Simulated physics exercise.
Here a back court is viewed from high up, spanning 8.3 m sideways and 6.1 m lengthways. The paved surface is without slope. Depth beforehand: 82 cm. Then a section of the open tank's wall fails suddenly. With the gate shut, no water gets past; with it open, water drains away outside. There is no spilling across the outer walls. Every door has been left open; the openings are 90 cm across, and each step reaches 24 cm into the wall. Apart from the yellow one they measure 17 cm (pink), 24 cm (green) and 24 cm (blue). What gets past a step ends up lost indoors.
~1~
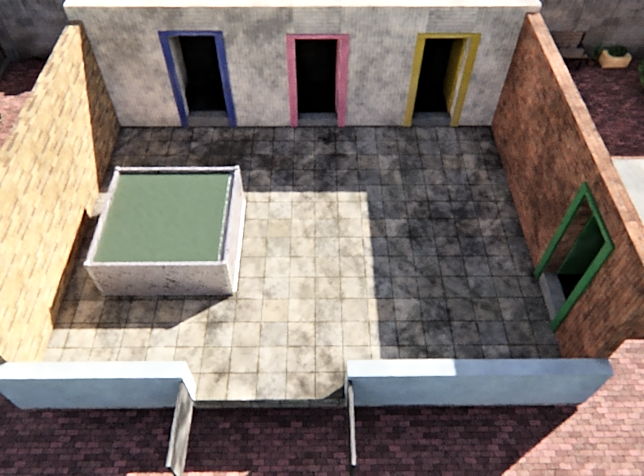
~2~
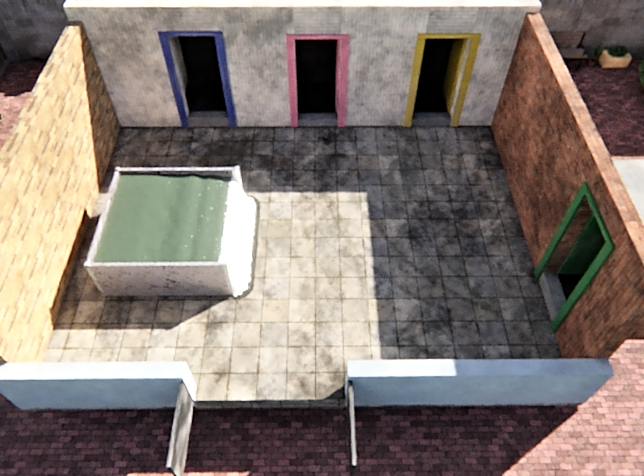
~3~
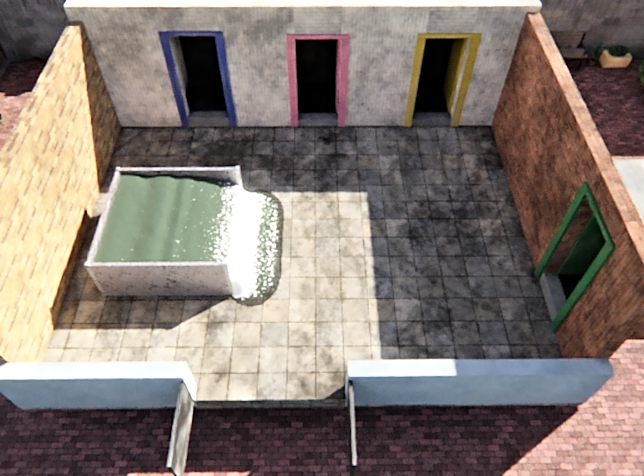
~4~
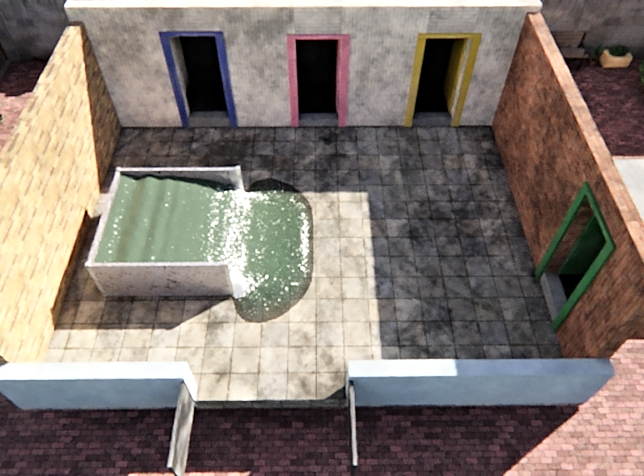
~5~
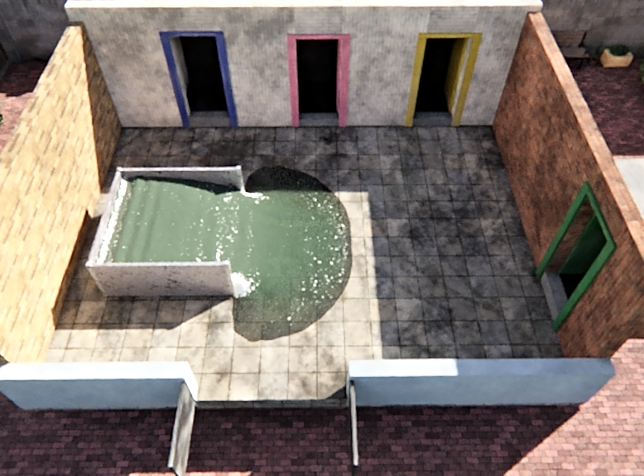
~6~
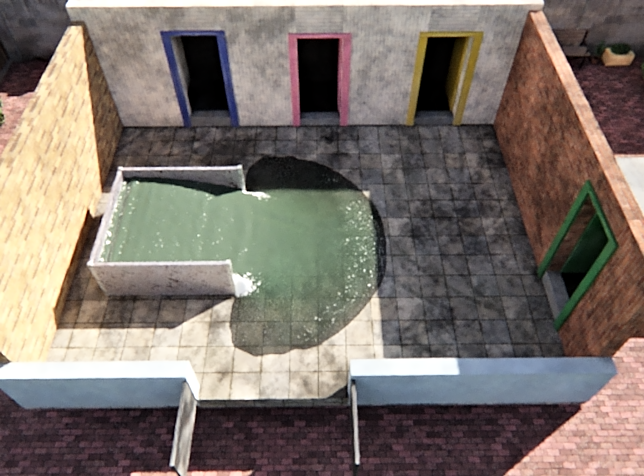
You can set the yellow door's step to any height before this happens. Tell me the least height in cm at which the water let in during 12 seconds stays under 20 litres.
It should be about 17 cm.
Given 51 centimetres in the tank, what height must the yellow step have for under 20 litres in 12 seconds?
Roughly 8.5 cm high.
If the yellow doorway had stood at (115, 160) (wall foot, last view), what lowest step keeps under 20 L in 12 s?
Around 10.5 cm would do it.
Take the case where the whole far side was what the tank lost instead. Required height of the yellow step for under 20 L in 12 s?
Then it needs around 7.5 cm.
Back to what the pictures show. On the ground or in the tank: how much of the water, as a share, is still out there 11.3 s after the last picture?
I'd estimate some 88 in a hundred.
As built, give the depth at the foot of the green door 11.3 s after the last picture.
You'd measure close to 6.5 cm there.
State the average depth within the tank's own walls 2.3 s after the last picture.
I'd put it at some 17 centimetres on average.
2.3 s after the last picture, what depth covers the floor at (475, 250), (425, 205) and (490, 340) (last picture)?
Roughly 6, 6 and 6 centimetres.
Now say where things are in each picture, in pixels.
In the first picture, still water, 82 cm deep, in the open tank at (168, 216); the yellow door at (438, 88) is dry.
In the second picture, the front is at (254, 241), 0.3 m from the gap at (235, 236); 0.5 m2 of floor is wet, 82 cm left at the back.
In the third picture, the front is at (275, 281), 0.7 m from the gap at (235, 236); 1.7 m2 of floor is wet, 82 cm left at the back.
In the fourth picture, the front is at (309, 269), 1.3 m from the gap at (236, 238); 3.6 m2 of floor is wet, 79 cm left at the back.
In the fifth picture, the gap is at (236, 238), the front 2.0 m out at (346, 266); the back of the open tank holds 70 cm.
In the sixth picture, the gap is at (238, 237), the front 2.6 m out at (381, 268); the back of the open tank holds 69 cm; 2.7 m in a straight line remain to the yellow door at (440, 87).
Then, 0.7 s after the last picture water covers 50 % of the floor, deepest (32 cm) near (248, 261); it has not reached the yellow door.
Then, 2.3 s after the last picture water covers 65 % of the floor, deepest (45 cm) near (494, 128); 13 cm at the yellow door, 0 litres in over its 18 cm step.
Then, 11.3 s after the last picture water covers 95 % of the floor, deepest (15 cm) near (87, 270); 6 cm at the yellow door, 16 litres in over its 18 cm step.
At the yellow door as built, the water peaked near 25 cm, 3.1 s after the last picture.
With a step of 15.5 cm, 28 litres would have come in within the 12 s; with 21 cm, 7 litres. So under 20 litres takes about 17 cm.
